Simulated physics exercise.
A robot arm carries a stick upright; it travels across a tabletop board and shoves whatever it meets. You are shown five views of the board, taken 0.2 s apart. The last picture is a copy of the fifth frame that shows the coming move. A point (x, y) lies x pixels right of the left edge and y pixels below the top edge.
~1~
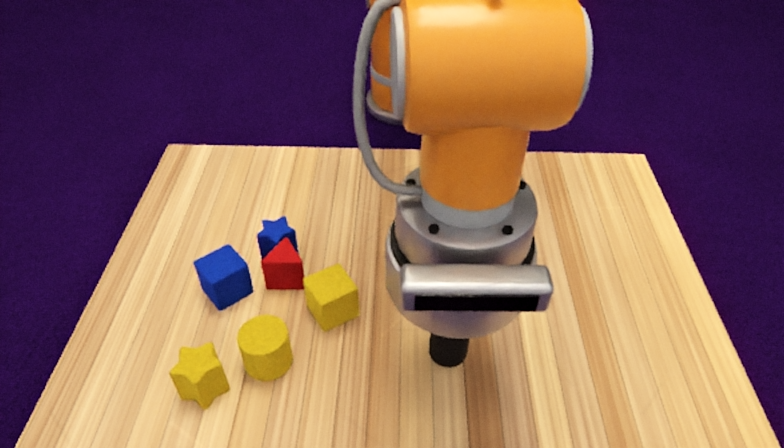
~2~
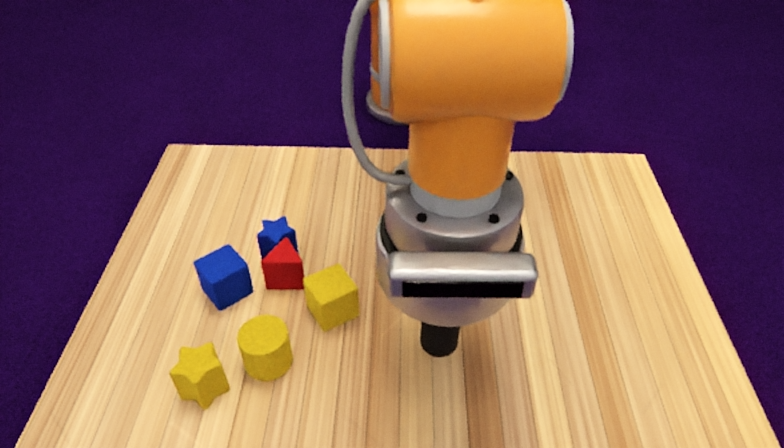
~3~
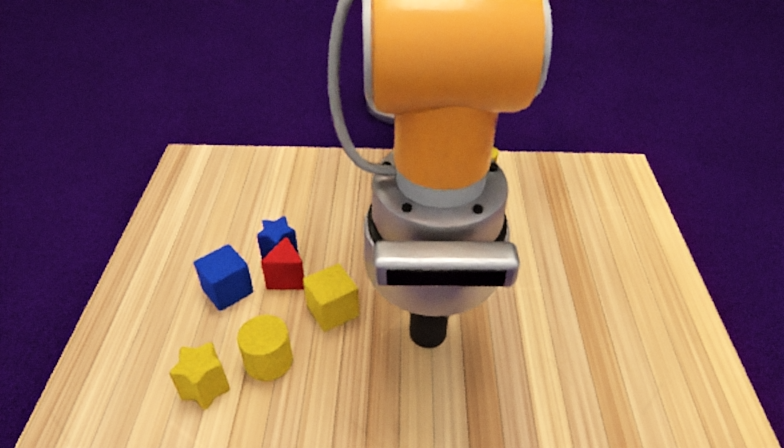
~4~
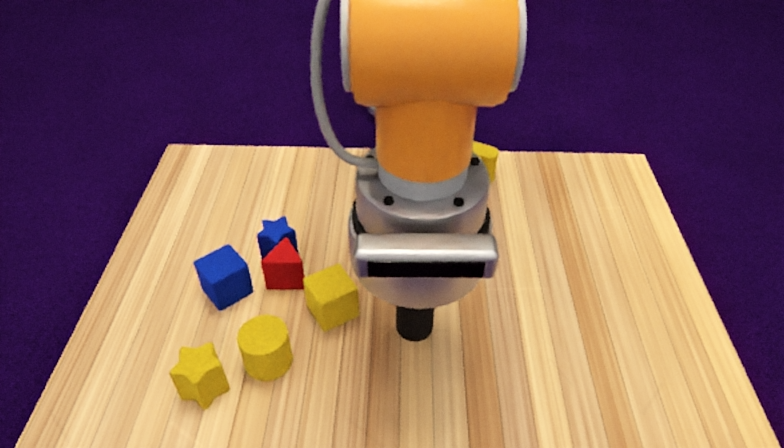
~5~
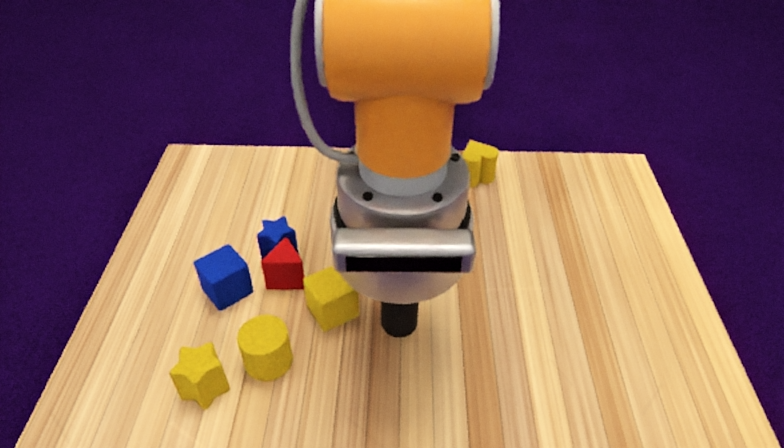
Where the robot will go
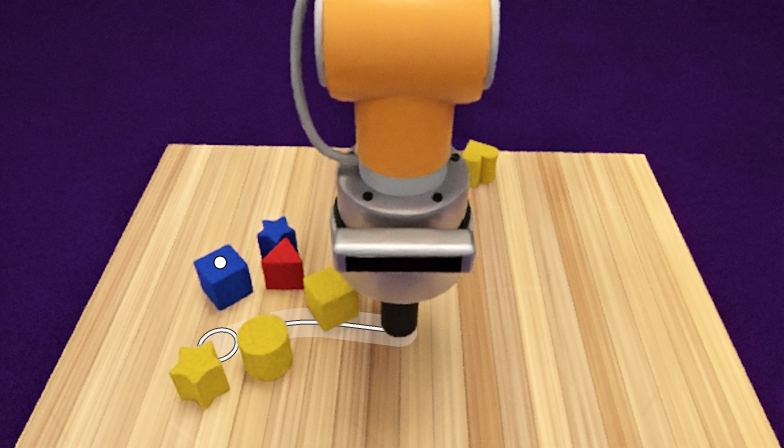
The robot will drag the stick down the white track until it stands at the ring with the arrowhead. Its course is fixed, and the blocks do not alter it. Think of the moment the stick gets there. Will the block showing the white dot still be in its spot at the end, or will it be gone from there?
By the last moment of the path, the block showing the white dot has stayed put.
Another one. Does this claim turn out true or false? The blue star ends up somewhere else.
The claim holds.
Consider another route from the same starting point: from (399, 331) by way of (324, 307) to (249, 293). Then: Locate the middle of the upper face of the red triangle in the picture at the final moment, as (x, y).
At roughly (239, 241).
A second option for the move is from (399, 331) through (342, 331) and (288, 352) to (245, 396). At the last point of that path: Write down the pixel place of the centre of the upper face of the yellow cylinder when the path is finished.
Somewhere near (188, 380).
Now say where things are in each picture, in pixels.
Tip of the stick (448, 352), middles of tops, blue square block (220, 263), yellow cylinder (262, 333), blue star (275, 228), red triangle (283, 253), yellow square block (330, 283), in the first picture.
Stick (439, 342), nothing pushed, in the second picture.
Stick (428, 333), nothing pushed, in the third picture.
Stick (414, 327), nothing pushed, in the fourth picture.
Stick (399, 323), blue square block (220, 263), yellow cylinder (262, 333), blue star (275, 228), red triangle (283, 253), yellow square block (330, 283), in the fifth picture.
The line goes from (399, 331) by way of (339, 324) and (279, 325) to (218, 345); the dot is on the blue square block.
The first path, step by step. One third of the way, stick (338, 315); yellow square block (312, 273).
Two thirds of the way, stick (277, 317); blue star (267, 221), turned 25° clockwise; red triangle (275, 244), turned 20° anticlockwise; yellow square block (300, 265), turned 20° clockwise.
At the end, stick (216, 337); blue square block unmoved; yellow cylinder (259, 338); blue star (267, 221), turned 25° clockwise; red triangle (275, 244), turned 20° anticlockwise; yellow square block (300, 265), turned 20° clockwise.
